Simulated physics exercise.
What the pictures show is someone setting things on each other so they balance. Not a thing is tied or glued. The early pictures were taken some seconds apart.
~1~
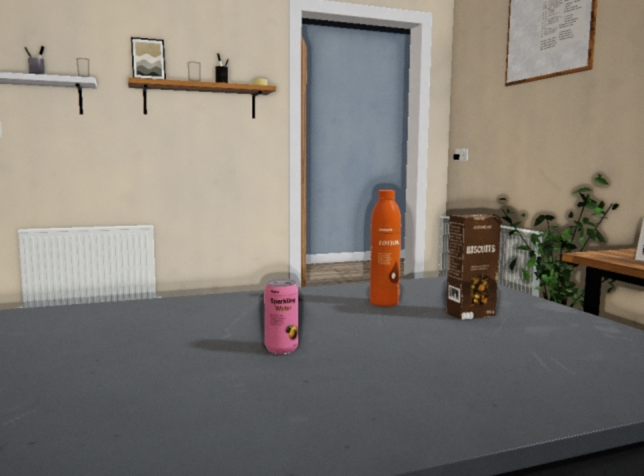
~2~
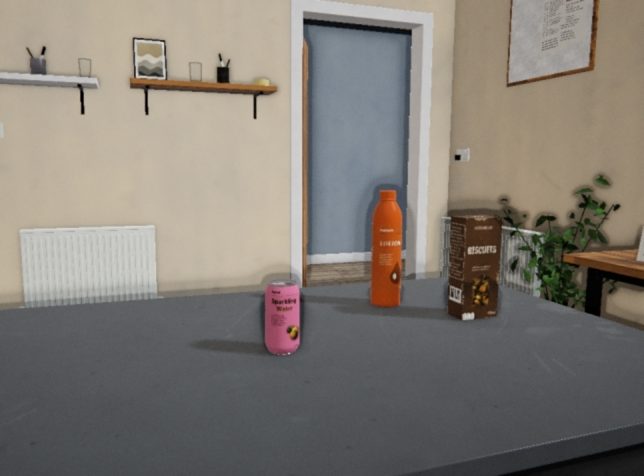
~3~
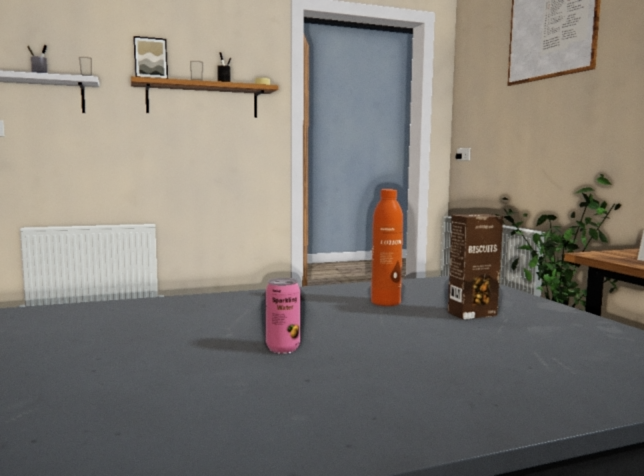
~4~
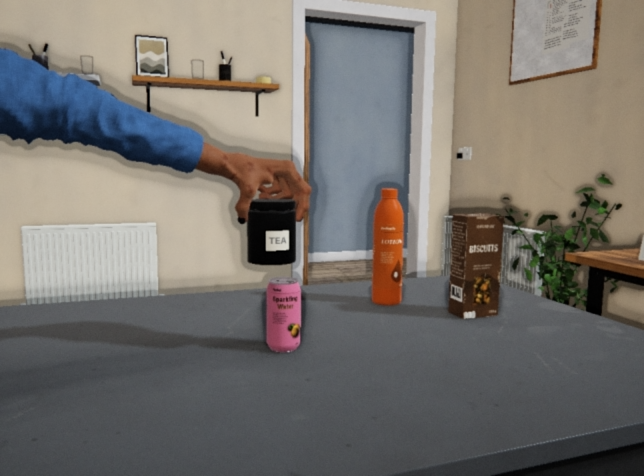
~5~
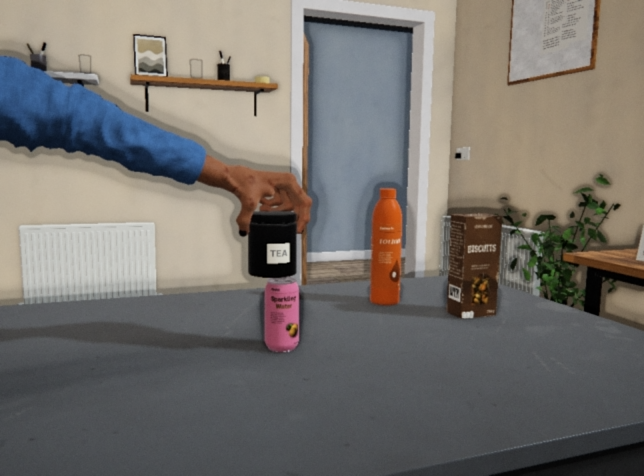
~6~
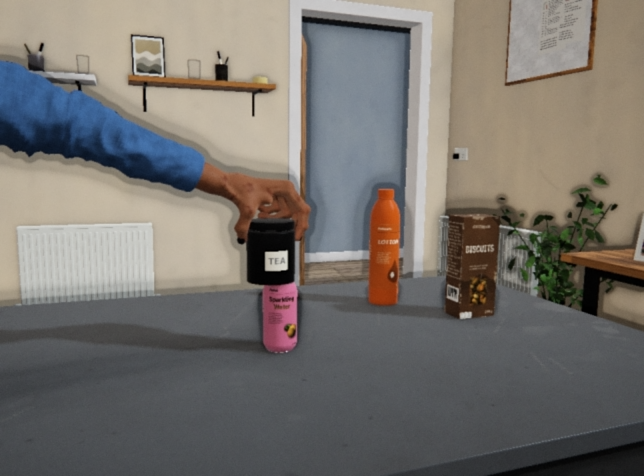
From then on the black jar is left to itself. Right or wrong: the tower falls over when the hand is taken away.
Wrong.
Then, 0.30 s after the last picture, nothing has stirred.
Then, 0.70 s after the last picture, black jar resting near (271, 251).
At rest, all 4 in place. Seen from the same camera at the end, black jar near (271, 251). The pile stays up.
